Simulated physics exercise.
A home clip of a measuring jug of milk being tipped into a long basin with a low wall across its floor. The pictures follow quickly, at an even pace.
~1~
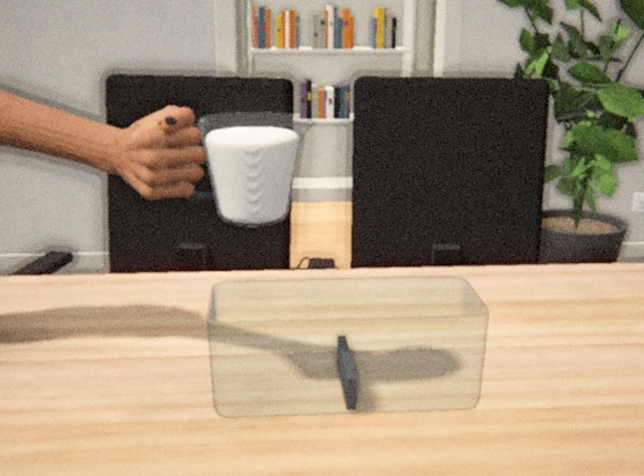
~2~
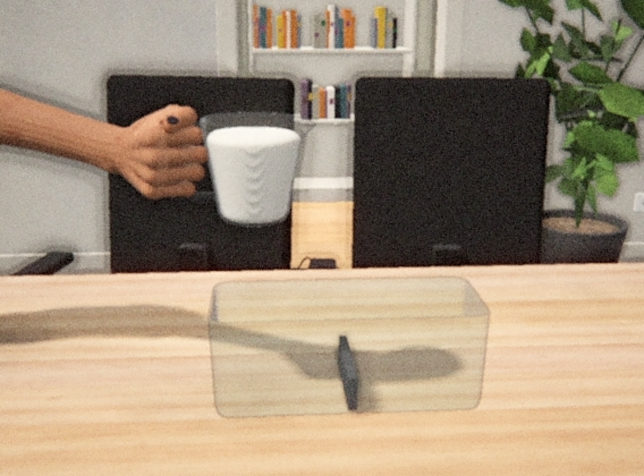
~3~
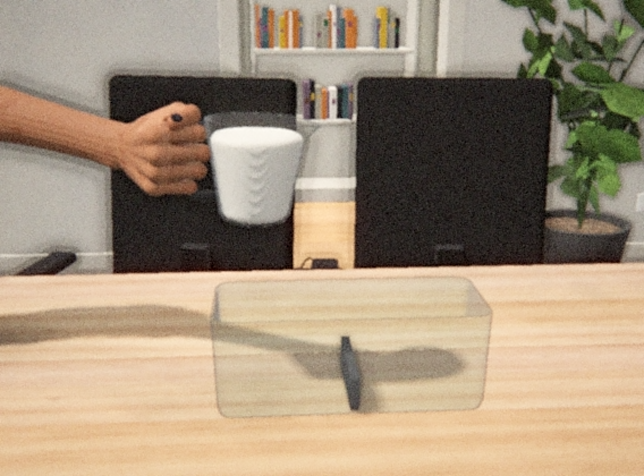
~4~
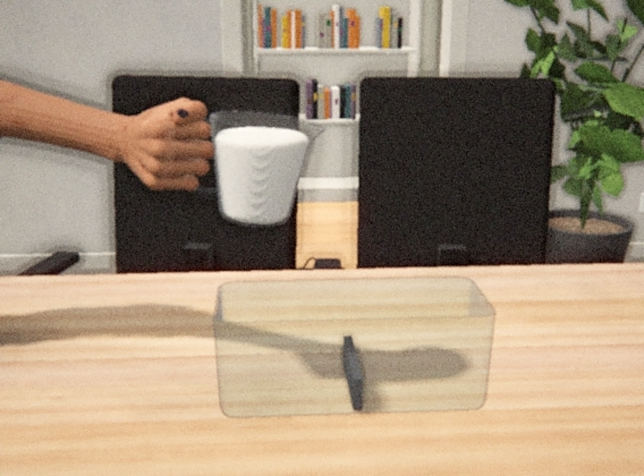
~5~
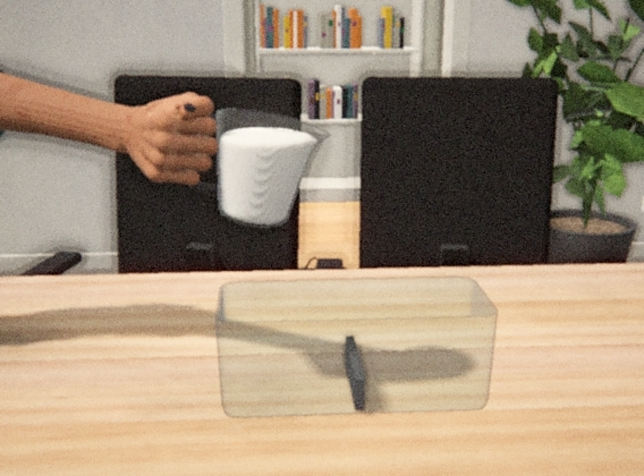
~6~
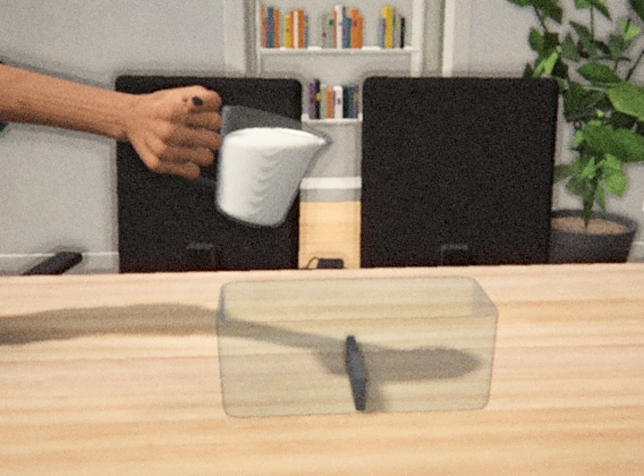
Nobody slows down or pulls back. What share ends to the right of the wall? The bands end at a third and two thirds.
It comes to above two thirds.
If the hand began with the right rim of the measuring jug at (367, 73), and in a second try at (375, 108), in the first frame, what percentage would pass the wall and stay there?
First some 85, then 90 per cent.
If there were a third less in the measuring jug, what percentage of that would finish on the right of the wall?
Roughly 70 in a hundred.
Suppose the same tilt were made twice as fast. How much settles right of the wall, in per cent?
Close to 55 per cent.
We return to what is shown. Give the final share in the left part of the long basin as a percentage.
It comes to 20 per cent or so.
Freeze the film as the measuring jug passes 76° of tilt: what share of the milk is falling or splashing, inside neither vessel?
Close to 25 per cent.
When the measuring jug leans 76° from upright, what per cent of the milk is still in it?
Roughly 60 in a hundred.
A moment on, the measuring jug is tipped on its side and 61 per cent is still to pour, 0 is left of the wall and 14 right of it.
Next, the measuring jug is tipped right over and 5 per cent is still to pour, 9 is left of the wall and 75 right of it.
Then the measuring jug is tipped right over and 0 per cent is still to pour, 18 is left of the wall and 81 right of it.
Later the measuring jug is tipped right over and 0 per cent is still to pour, 19 is left of the wall and 80 right of it.
In the end 19 per cent lies left of the wall, 80 right of it and 1 outside.
